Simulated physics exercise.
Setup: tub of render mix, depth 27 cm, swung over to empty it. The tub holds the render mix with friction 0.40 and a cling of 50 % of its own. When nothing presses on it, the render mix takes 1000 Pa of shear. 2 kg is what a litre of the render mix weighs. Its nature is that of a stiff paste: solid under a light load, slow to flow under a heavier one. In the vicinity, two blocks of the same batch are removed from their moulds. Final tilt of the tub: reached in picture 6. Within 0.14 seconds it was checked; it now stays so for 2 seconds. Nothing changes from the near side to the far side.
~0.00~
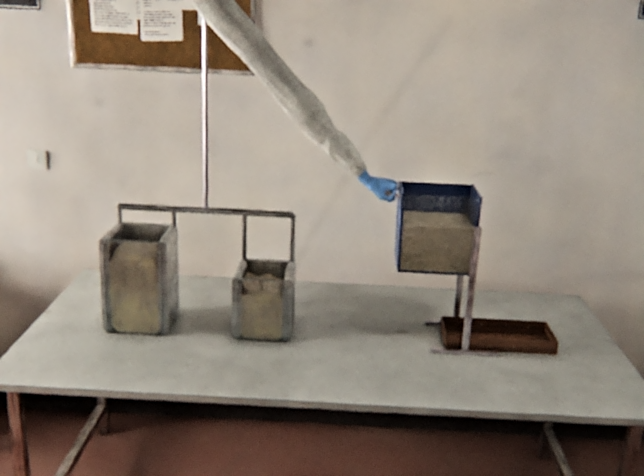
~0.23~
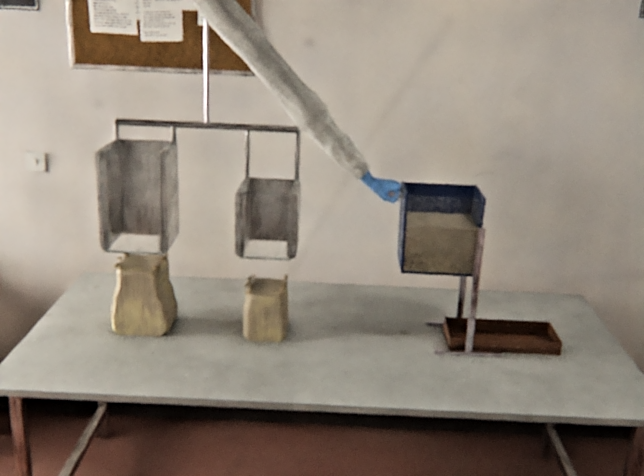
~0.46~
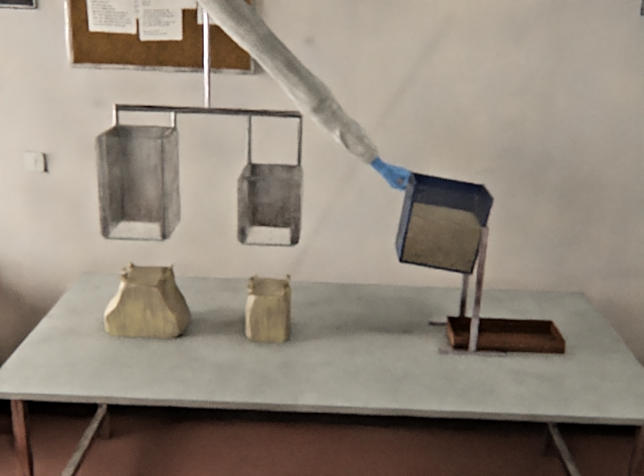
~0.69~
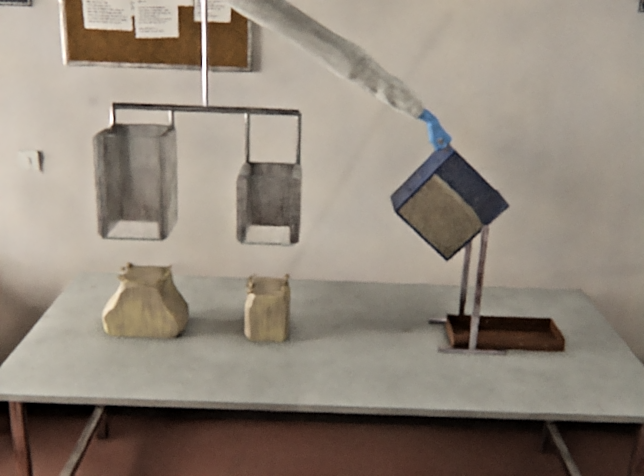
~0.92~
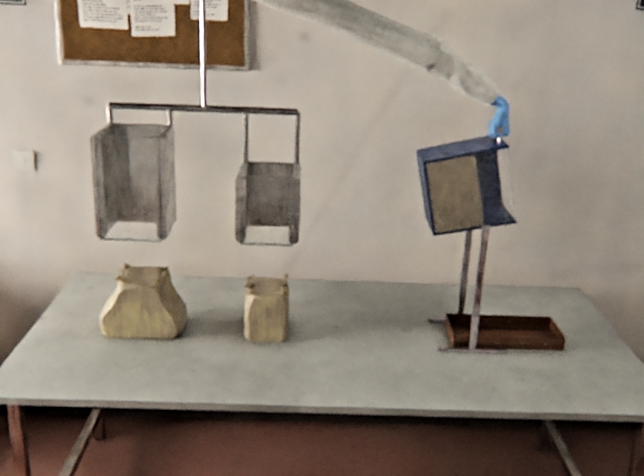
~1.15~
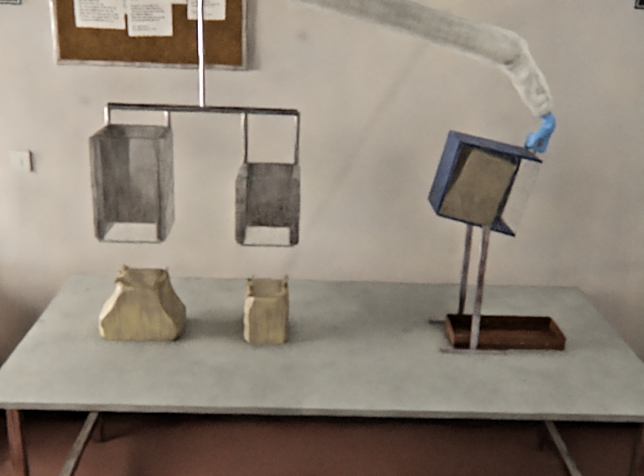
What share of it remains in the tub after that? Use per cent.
51 %.
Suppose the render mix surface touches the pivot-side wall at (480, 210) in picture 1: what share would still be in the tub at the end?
I'd say close to 40 % stays in the tub.
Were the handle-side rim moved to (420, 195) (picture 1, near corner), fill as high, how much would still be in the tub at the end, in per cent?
In that case some 100 per cent.
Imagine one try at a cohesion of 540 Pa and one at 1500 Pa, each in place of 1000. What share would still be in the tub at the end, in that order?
Respectively 45 % and 45 %.
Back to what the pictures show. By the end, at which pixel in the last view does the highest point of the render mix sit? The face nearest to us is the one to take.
Roughly at pixel (465, 193).
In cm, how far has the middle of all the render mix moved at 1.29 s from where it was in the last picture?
Roughly 6 cm.
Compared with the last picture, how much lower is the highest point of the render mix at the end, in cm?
The top ends up some 15 cm below its level in the last picture.
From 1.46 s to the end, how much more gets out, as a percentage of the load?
14 %.
After 1.29 s, the tub is at 103 degrees and holds 100 %.
After 1.46 s, the tub is at 103 degrees and holds 64 %.
After 1.63 s, the tub is at 103 degrees and holds 51 %.
After 1.80 s, the tub is at 103 degrees and holds 51 %.
After 3.15 s, the tub is at 103 degrees and holds 51 %.
